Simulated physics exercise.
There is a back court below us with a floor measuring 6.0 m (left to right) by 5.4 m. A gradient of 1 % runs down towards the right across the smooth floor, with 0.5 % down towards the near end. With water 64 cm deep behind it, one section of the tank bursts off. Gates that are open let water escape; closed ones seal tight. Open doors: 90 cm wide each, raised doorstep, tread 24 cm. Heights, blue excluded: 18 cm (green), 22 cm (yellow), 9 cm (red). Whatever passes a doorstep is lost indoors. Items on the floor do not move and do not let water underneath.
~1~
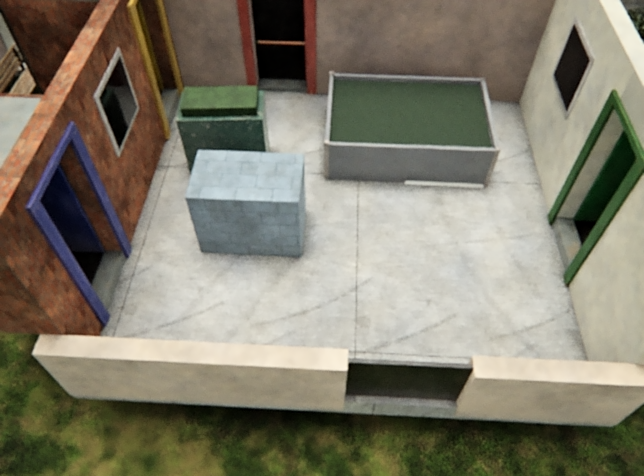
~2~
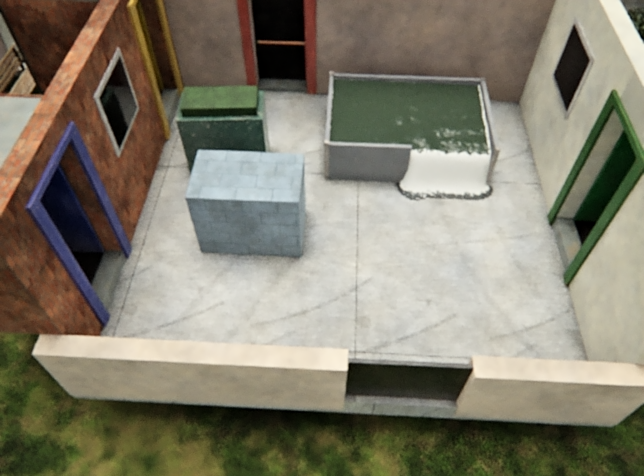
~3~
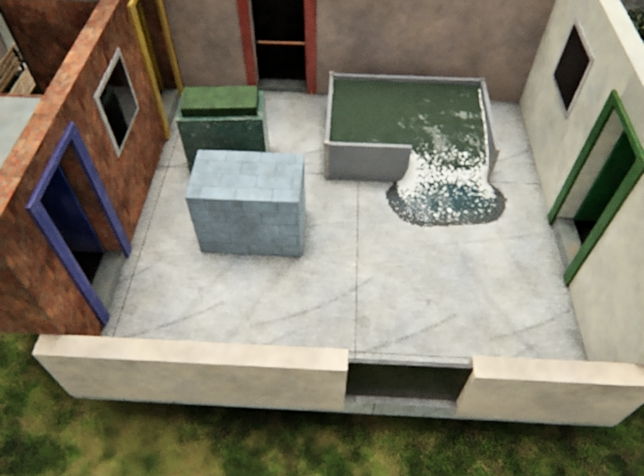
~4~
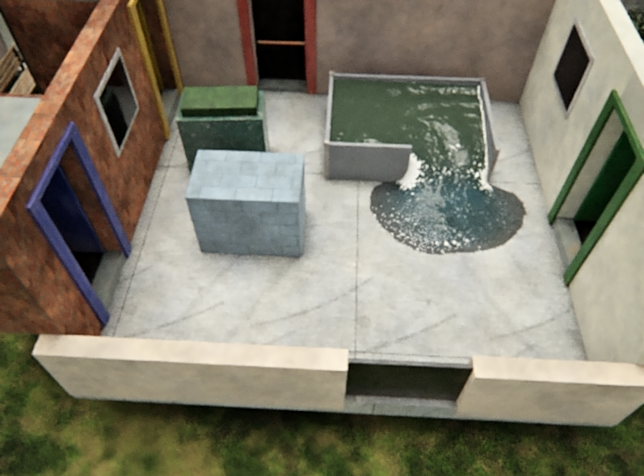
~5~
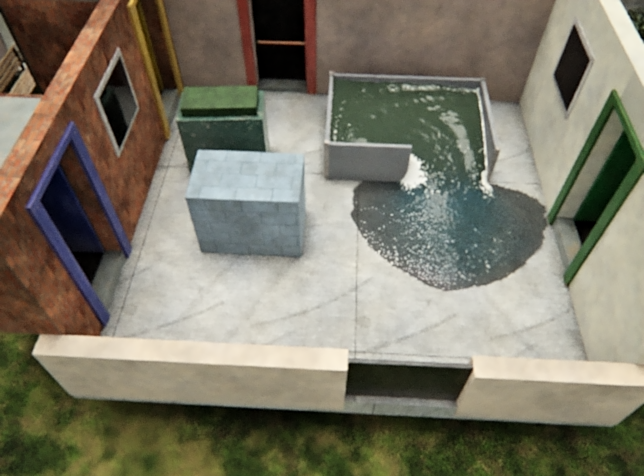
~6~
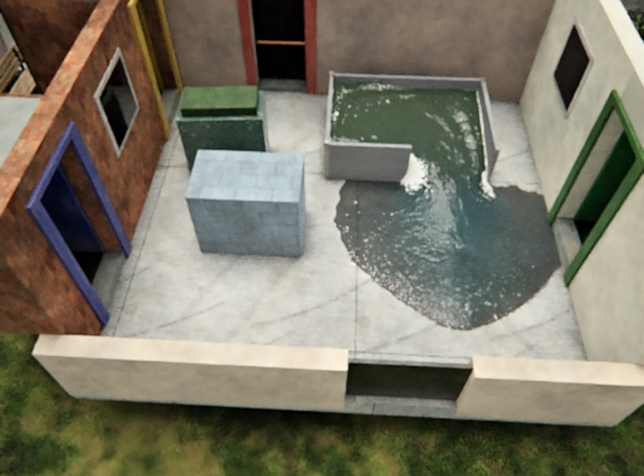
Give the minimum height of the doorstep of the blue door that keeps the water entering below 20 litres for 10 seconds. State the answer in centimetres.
Minimum height: About 16 cm.
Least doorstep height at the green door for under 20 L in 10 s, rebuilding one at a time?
Roughly 17 cm at the green door.
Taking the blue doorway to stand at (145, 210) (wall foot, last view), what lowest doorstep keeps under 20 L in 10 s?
6.5 cm.
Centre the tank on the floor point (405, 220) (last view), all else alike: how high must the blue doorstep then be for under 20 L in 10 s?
About 13.5 centimetres.
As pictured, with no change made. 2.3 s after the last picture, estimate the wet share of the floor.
About 50 per cent.
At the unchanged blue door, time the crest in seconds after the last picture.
I'd guess close to 4.5 seconds.
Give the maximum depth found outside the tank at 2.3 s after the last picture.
34 cm.
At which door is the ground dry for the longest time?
It is the red one.
Then, 0.7 s after the last picture water covers 35 % of the floor, deepest (38 cm) near (594, 395); it has not reached the blue door.
Then, 2.3 s after the last picture water covers 50 % of the floor, deepest (34 cm) near (556, 301); it has not reached the blue door.
Then, 9.3 s after the last picture water covers 95 % of the floor, deepest (14 cm) near (408, 385); 10 cm at the blue door, 11 litres in over its 18 cm doorstep.
At the blue door as built, the water peaked near 24 cm, 4.5 s after the last picture.
With a doorstep of 14 cm, 38 litres would have come in within the 10 s; with 19 cm, 8 litres. So under 20 litres takes about 16 cm.
